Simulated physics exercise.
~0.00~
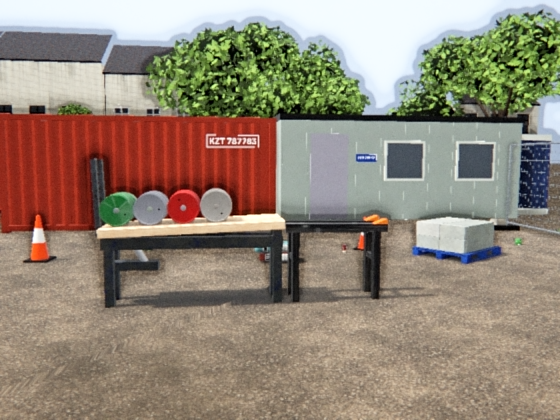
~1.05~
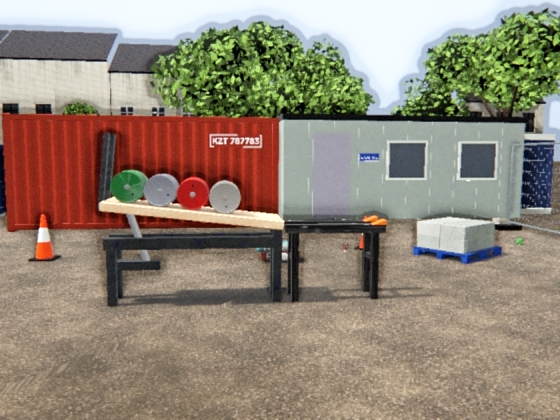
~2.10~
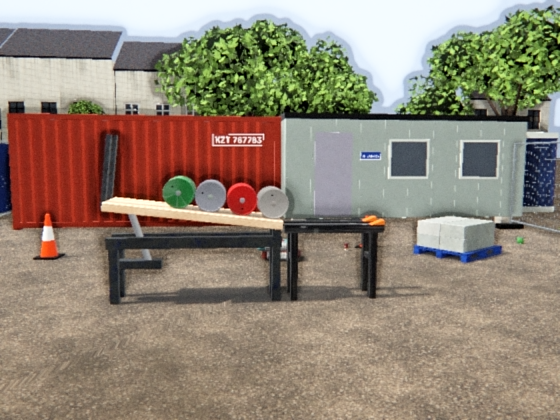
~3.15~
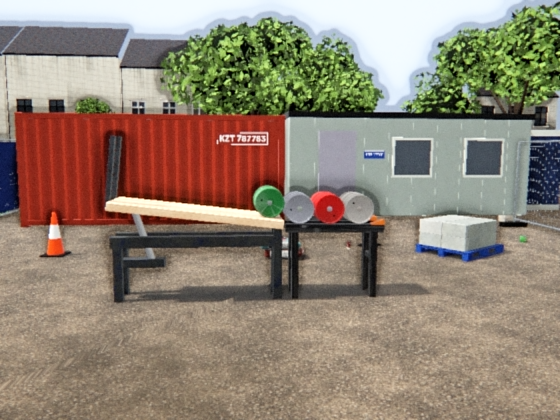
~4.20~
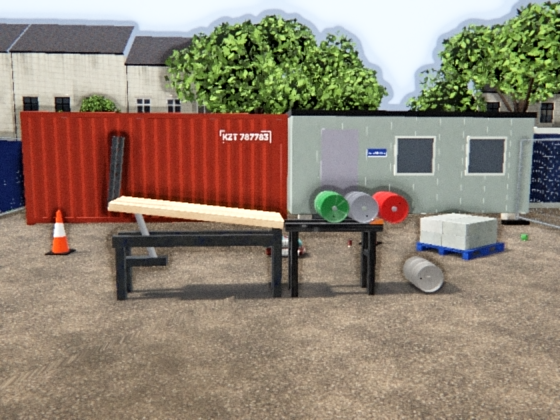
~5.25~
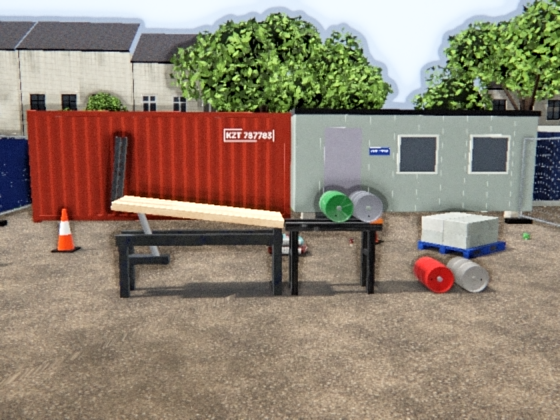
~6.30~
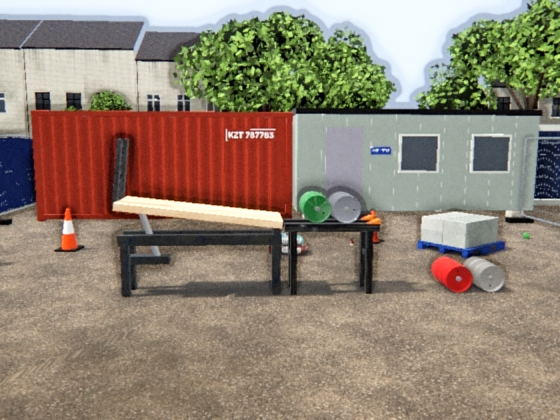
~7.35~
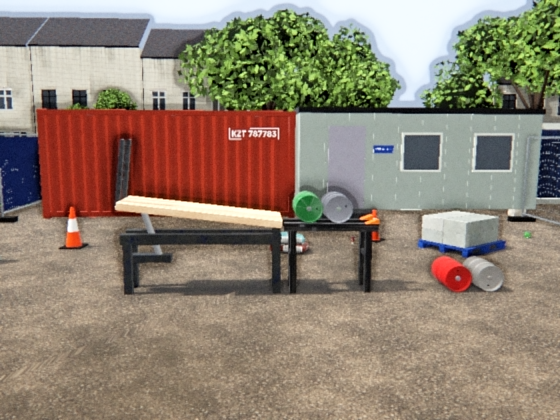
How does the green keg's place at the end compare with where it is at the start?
At the start the green keg is at the left end of the row on the wooden deck, and at the end it is farther right, on the black rack beside a grey keg.
Four kegs, one green, one red and two grey, sit in a row on a pale wooden deck in a gravel yard, seen from the side in front of a red container and a grey cabin. The deck's left end lifts, and the kegs roll right onto a low black rack. The leading grey keg goes over the far end and drops to the ground, and the red one follows. The green keg and the other grey one stay up and roll back slightly left. At the end, those two rest on the rack while the red and grey kegs lie on the ground near a blue pallet.
